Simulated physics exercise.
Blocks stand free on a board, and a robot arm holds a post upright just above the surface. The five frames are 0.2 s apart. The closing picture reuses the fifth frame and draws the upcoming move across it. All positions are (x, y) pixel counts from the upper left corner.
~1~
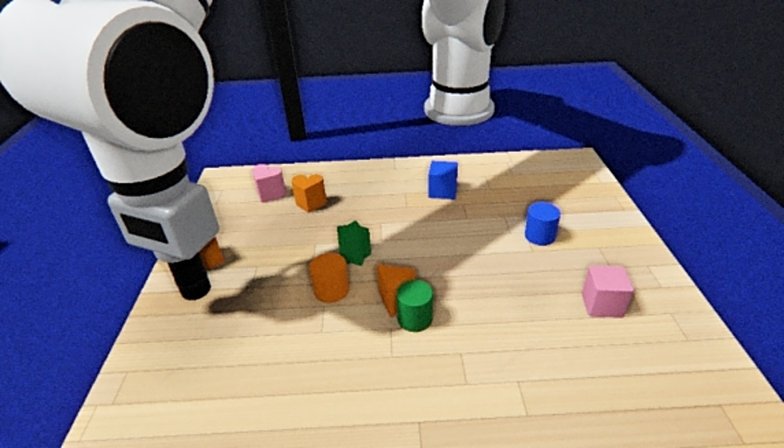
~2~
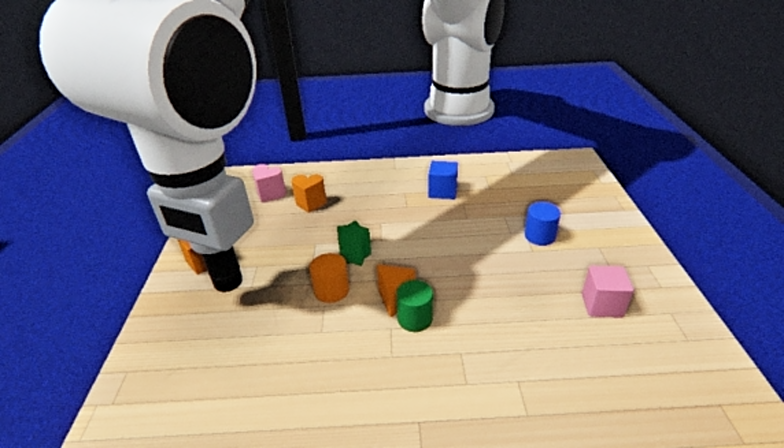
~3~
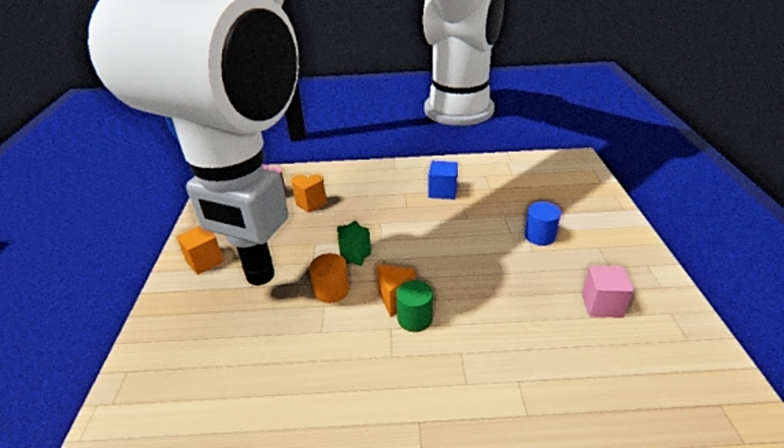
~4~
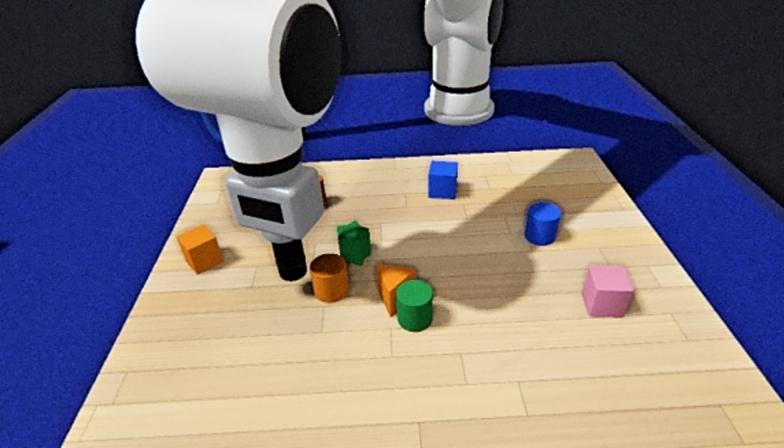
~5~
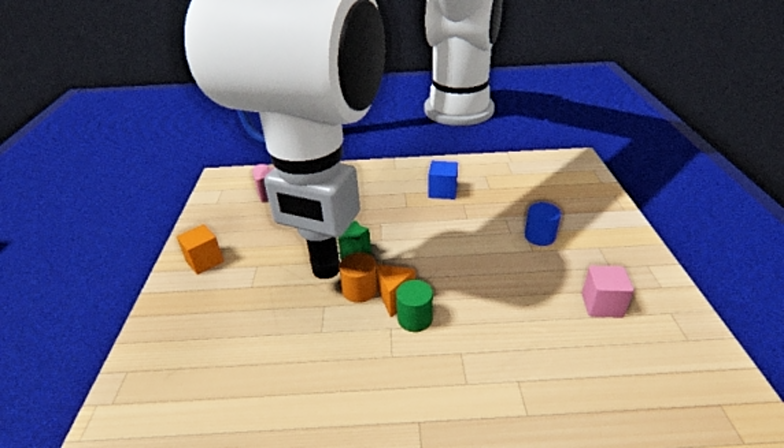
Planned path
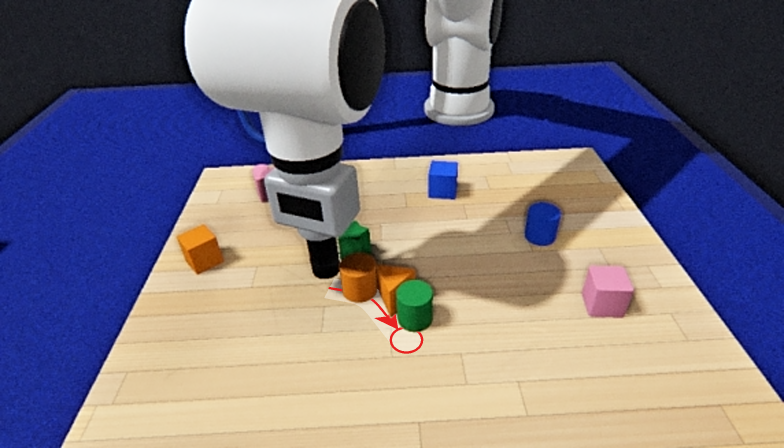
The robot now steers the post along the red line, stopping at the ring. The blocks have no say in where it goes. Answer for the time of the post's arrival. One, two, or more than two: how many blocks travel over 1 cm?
My guess is at least three.
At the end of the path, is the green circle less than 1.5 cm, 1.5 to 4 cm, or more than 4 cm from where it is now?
My answer is that it shifts 1.5 to 4 cm.
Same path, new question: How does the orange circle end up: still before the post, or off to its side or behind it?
It escapes to one side.
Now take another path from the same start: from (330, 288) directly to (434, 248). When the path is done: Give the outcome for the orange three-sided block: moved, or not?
The orange three-sided block changes place.
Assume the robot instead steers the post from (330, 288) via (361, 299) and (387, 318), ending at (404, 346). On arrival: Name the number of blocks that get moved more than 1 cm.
Three or more blocks move.
Drawn move, from (330, 288) via (363, 295) and (386, 315), ending at (406, 340).
On the path given first. One third of the way, post (362, 278); orange circle (392, 261); orange three-sided block (419, 271), turned 60° clockwise.
Two thirds of the way, post (385, 298); orange circle (402, 264); orange three-sided block (432, 272), turned 60° clockwise; green circle (418, 294).
At the end, post (406, 322); green star still; orange circle (402, 264); orange three-sided block (432, 272), turned 60° clockwise; green circle (438, 303).
